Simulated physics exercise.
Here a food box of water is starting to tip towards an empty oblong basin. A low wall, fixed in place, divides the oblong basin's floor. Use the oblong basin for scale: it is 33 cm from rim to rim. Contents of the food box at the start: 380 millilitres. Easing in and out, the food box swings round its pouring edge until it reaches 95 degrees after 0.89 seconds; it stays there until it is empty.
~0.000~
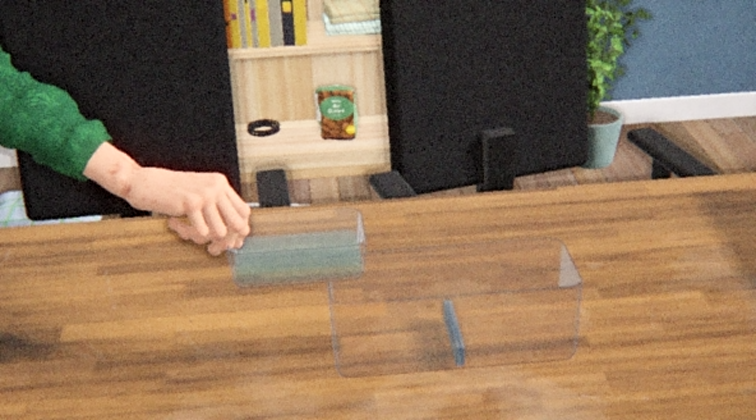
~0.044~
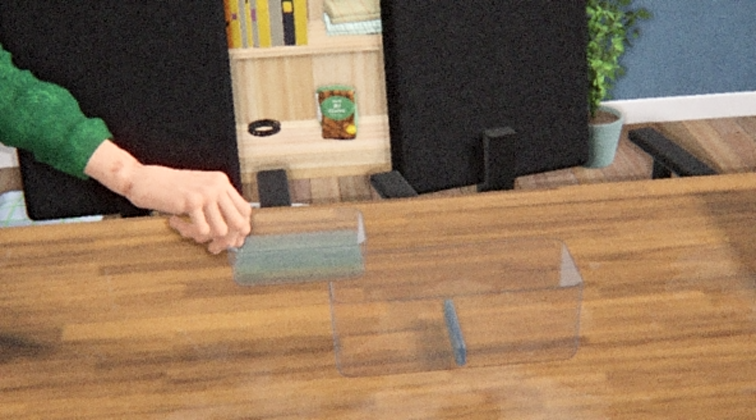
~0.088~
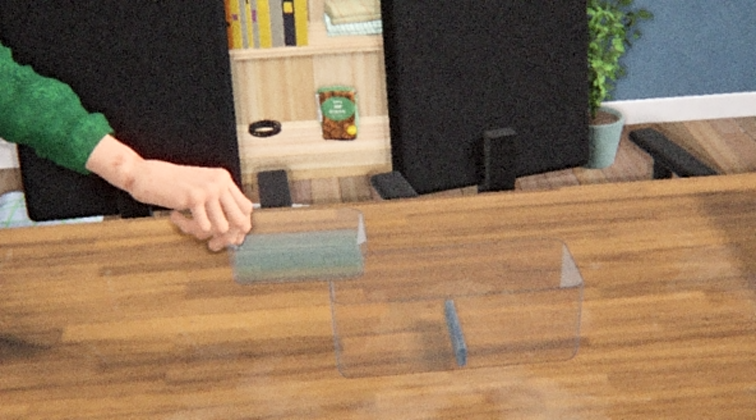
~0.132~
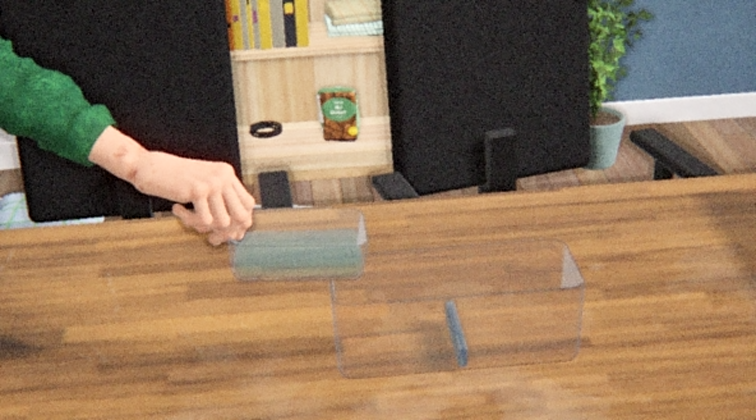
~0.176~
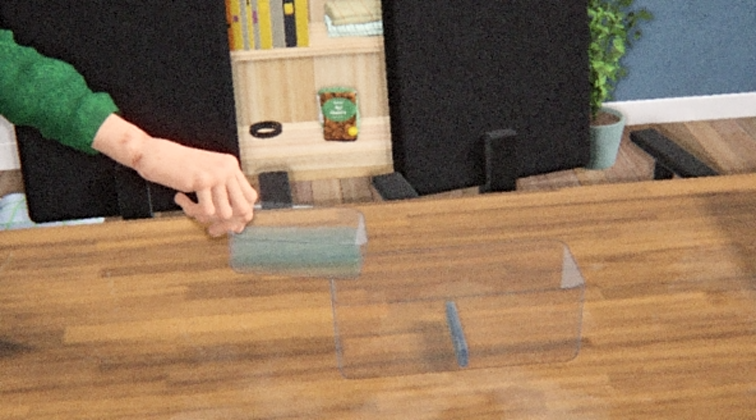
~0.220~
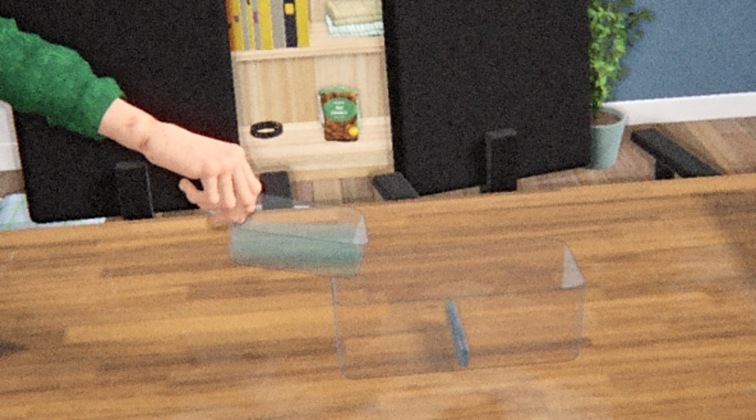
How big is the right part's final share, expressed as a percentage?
Some 11 per cent.
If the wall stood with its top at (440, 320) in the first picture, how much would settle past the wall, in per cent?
With the wall placed like that, close to 35 per cent.
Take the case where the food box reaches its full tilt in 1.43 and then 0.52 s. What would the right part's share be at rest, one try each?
Try 1: Approx. 5 %; try 2: Approx. 45 %.
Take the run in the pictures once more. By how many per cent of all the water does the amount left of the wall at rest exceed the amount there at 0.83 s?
About 10 percent.
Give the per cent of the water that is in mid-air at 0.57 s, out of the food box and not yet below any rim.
52 %.
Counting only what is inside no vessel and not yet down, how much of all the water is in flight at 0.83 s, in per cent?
Near 8 percent.
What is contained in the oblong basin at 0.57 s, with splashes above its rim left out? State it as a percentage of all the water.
Roughly 10 per cent.
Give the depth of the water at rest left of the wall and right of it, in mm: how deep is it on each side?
Depths at rest: Left around 16 mm, right around 2 mm.
By 0.57 s the tilt is 68° and 39 per cent is still to pour, 10 is left of the wall and 0 right of it.
By 0.83 s the tilt is 94° and 10 per cent is still to pour, 75 is left of the wall and 6 right of it.
By 1.10 s the tilt is 95° and 0 per cent is still to pour, 85 is left of the wall and 9 right of it.
By 1.39 s the tilt is 95° and 0 per cent is still to pour, 85 is left of the wall and 11 right of it.
At rest 85 per cent lies left of the wall, 11 right of it and 4 outside.
